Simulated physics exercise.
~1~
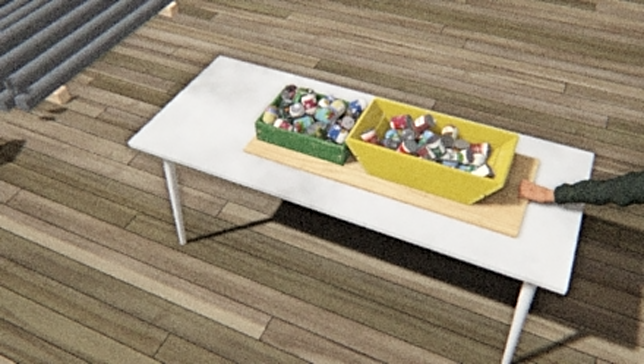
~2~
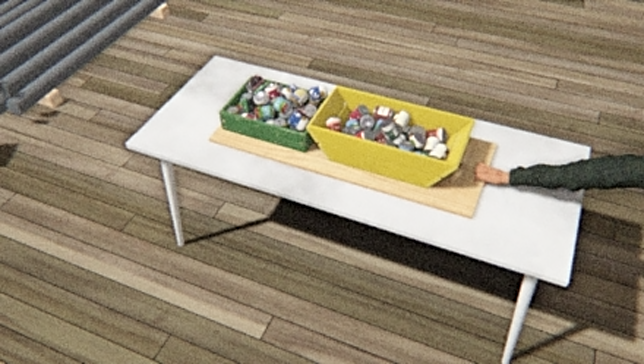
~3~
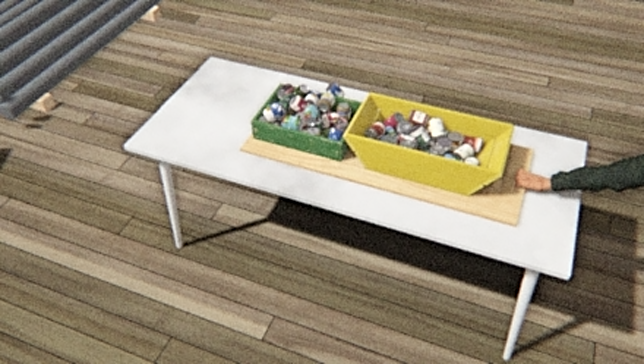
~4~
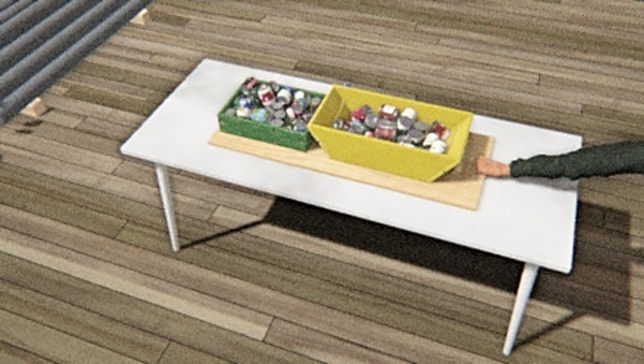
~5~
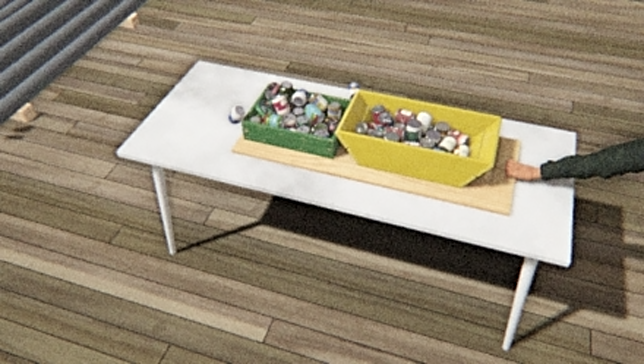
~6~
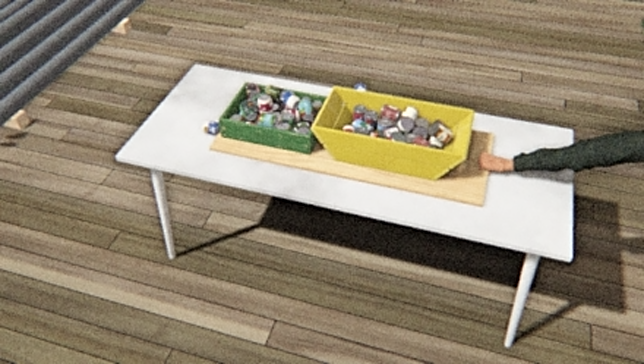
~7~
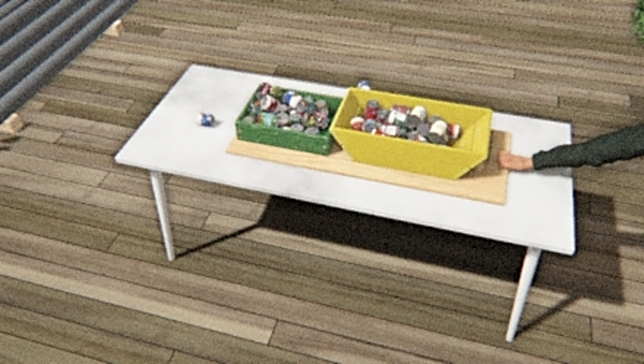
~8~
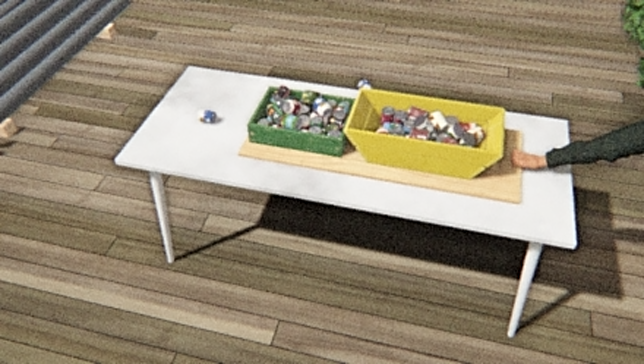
The footage shows a hand sliding a board with a green crate and a yellow crate, both full of small cans, left and right on a white table, until two cans leave the green crate and lie on the tabletop, one left of it and one behind the crates.
